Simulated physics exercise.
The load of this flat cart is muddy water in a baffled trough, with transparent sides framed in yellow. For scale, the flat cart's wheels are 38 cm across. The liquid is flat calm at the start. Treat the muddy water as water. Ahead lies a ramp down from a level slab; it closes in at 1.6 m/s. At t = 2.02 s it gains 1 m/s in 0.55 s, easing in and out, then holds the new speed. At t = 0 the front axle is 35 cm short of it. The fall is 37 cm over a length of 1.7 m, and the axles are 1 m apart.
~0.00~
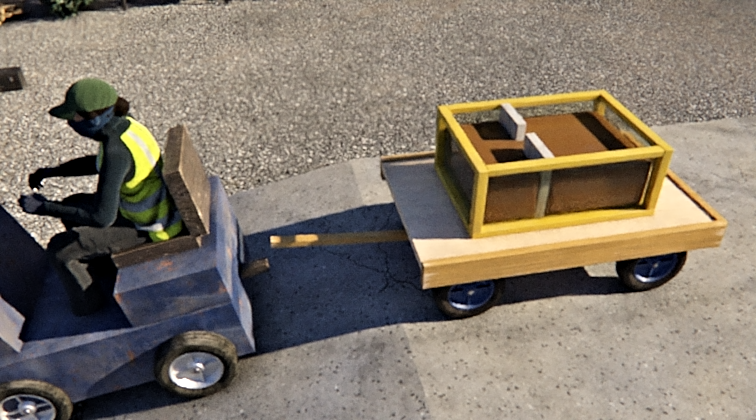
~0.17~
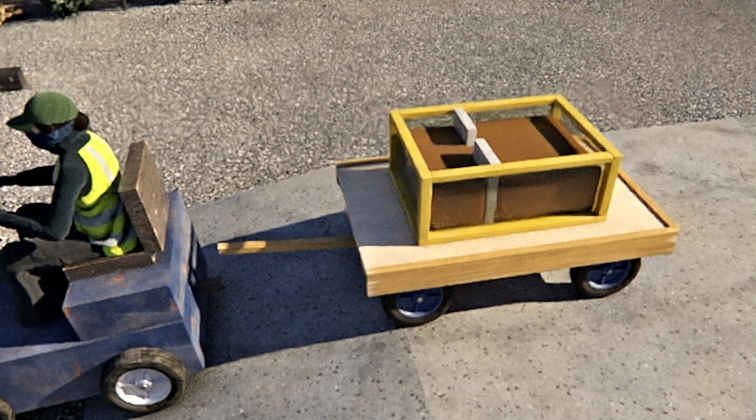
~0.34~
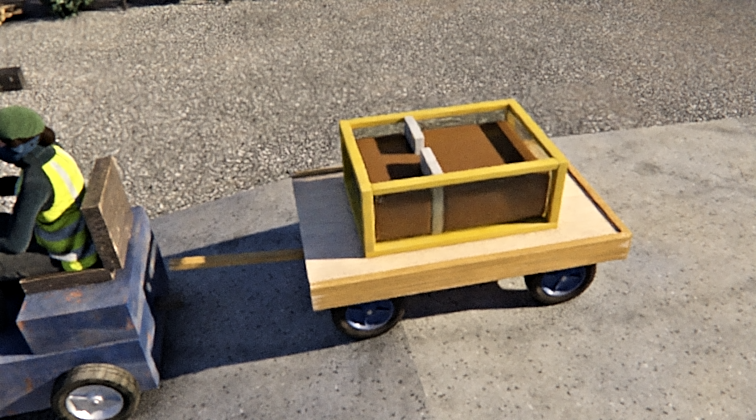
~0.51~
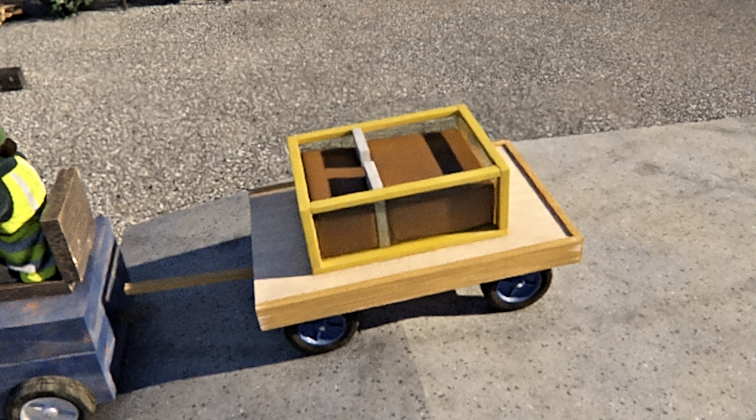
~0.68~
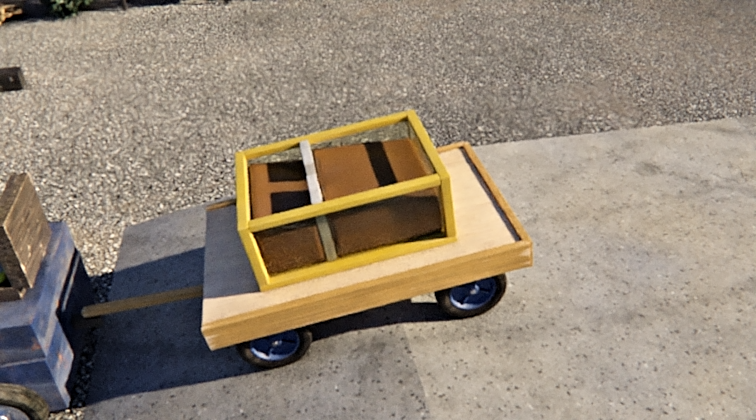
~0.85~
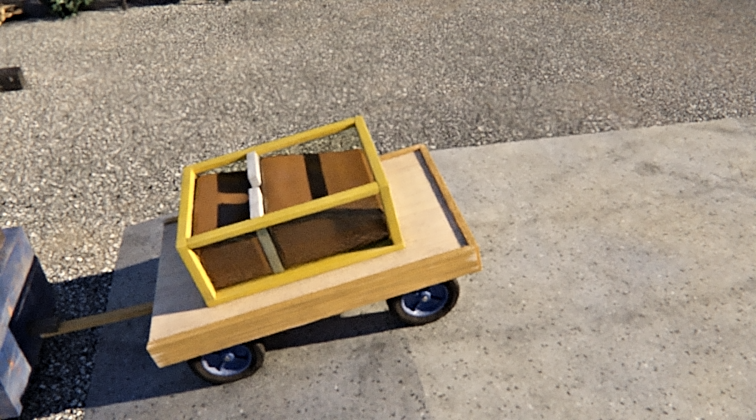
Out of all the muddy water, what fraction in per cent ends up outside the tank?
About 2 per cent.
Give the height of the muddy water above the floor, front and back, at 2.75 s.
Front 24 cm, back 28 cm.
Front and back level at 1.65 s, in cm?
About 36 cm in front and 22 cm behind.
By 1.65 s front 35 cm, middle 25 cm, back 21 cm above the floor; no loss so far.
By 2.75 s front 24 cm, middle 28 cm, back 28 cm above the floor; the loss stands at 1 per cent, over the back and the front.
By 3.95 s front 29 cm, middle 31 cm, back 22 cm above the floor; the loss stands at 2 per cent, mostly over the back, some over the front.
By 6.41 s the loss stands at 2 per cent, mostly over the back, some over the front, 2 of 139 litres.
